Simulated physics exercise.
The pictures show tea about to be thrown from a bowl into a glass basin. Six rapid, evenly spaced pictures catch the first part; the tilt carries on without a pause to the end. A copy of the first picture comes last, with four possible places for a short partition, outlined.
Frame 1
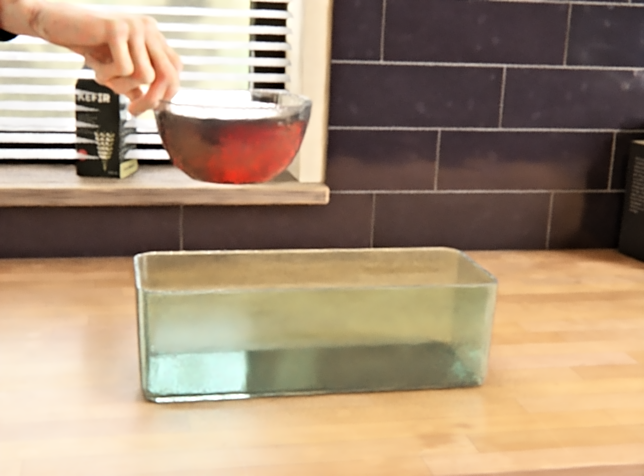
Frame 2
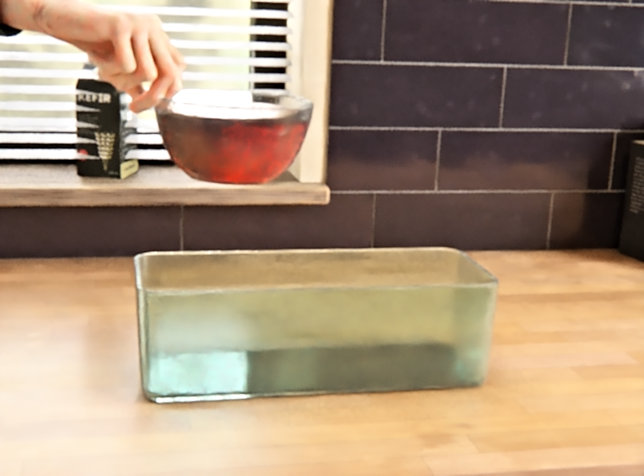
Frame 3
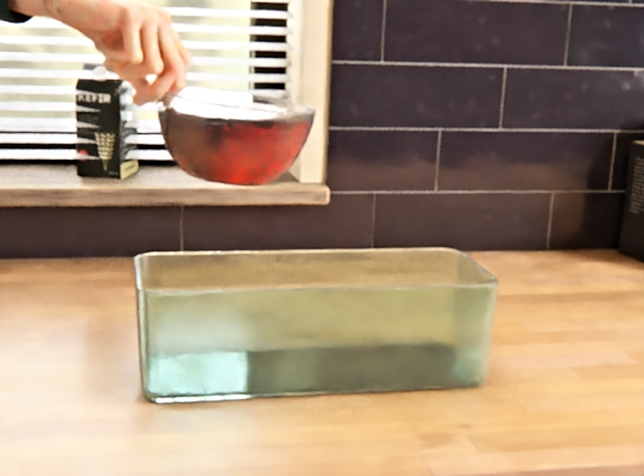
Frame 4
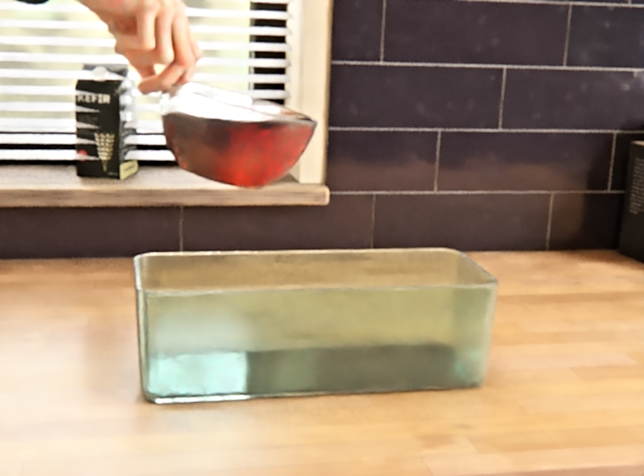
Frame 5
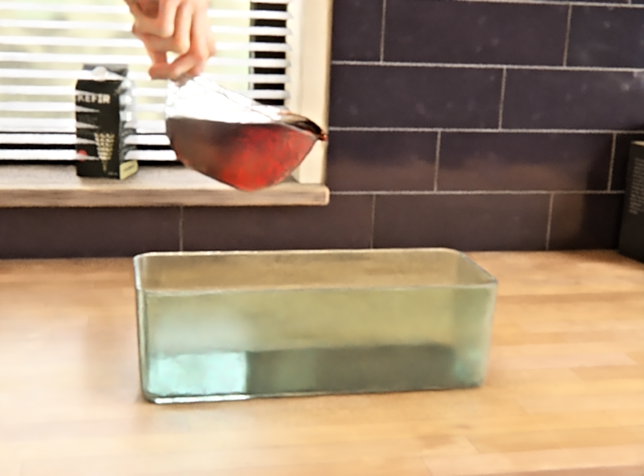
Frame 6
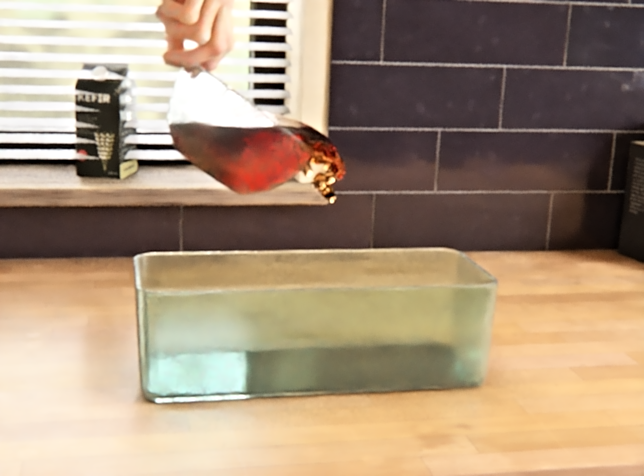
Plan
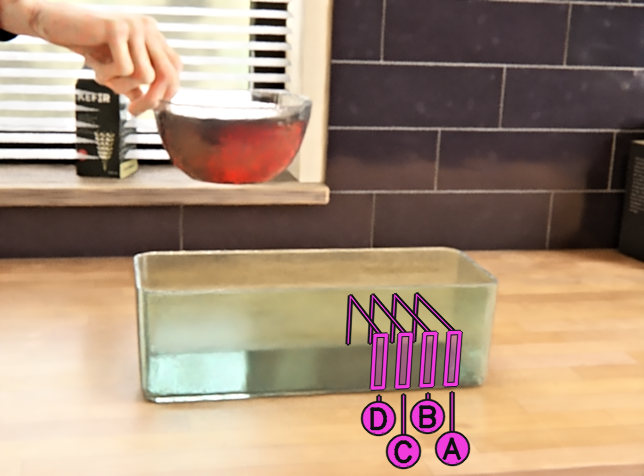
A hand held a glass bowl of reddish-brown tea above a glass basin on a wooden counter, then tilted it steadily to the right until tea came out over the lip.
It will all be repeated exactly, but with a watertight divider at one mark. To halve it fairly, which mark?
I would pick slot D.
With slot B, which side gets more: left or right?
The left one.
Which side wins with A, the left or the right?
The left side.
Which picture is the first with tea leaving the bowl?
Picture 5.
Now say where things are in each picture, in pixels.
The first picture shows upright, lip at (308, 99); basin from (141, 399) to (485, 382); nothing has left yet.
The second picture shows upright, lip at (309, 101); nothing has left yet.
The third picture shows tipped about 6°, lip at (311, 108); nothing has left yet.
The fourth picture shows tipped about 14°, lip at (314, 119); nothing has left yet.
The fifth picture shows tipped about 24°, lip at (315, 133); tea is over the lip, down to (320, 137).
The sixth picture shows tipped about 35°, lip at (314, 149); tea is over the lip, down to (328, 196).
In magenta, A at (452, 392); B at (427, 394); C at (403, 395); D at (378, 396).
For slot A, about 96 % ends left of the wall and 4 % right of it.
For slot B, about 96 % ends left of the wall and 3 % right of it.
For slot C, about 86 % ends left of the wall and 12 % right of it; 3 % is lost outside.
For slot D, about 52 % ends left of the wall and 48 % right of it.
